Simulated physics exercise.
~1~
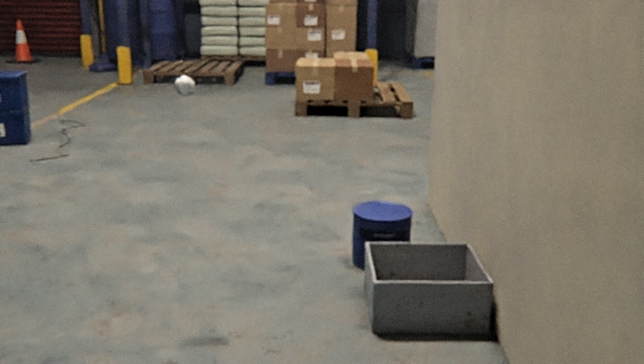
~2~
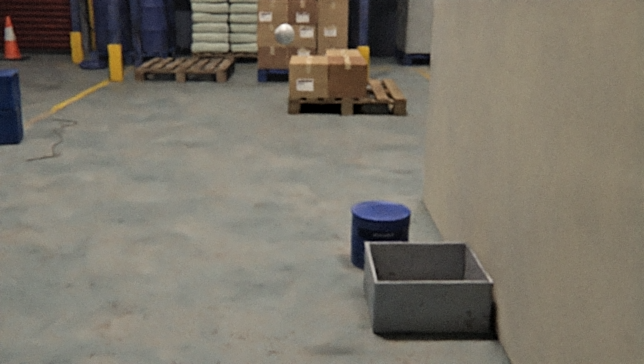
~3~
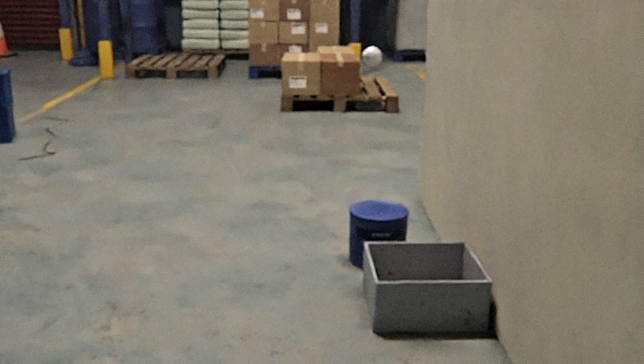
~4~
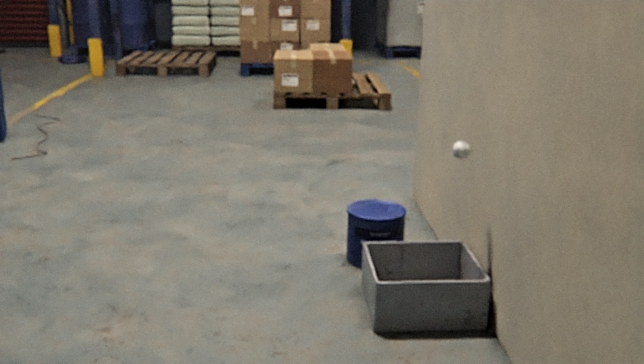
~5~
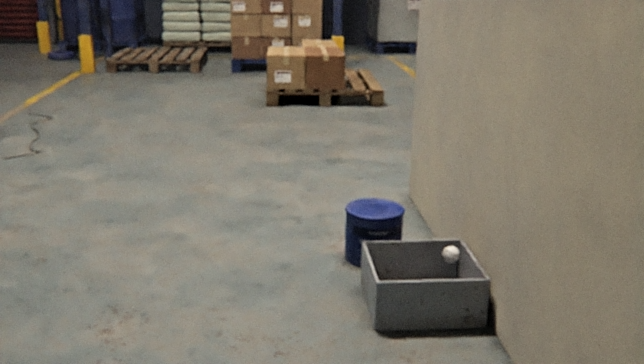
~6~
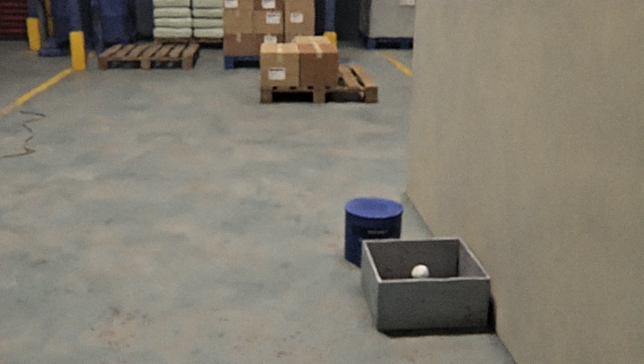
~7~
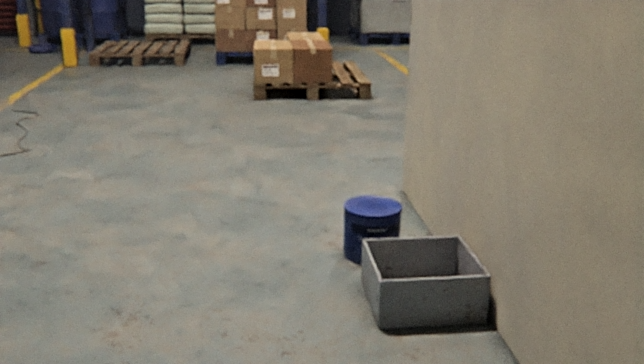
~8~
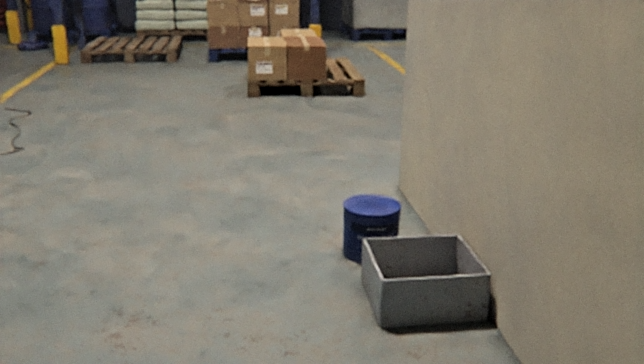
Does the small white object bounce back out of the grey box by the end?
No, it stays in the box. It drops out of sight behind the sides and does not come back out.
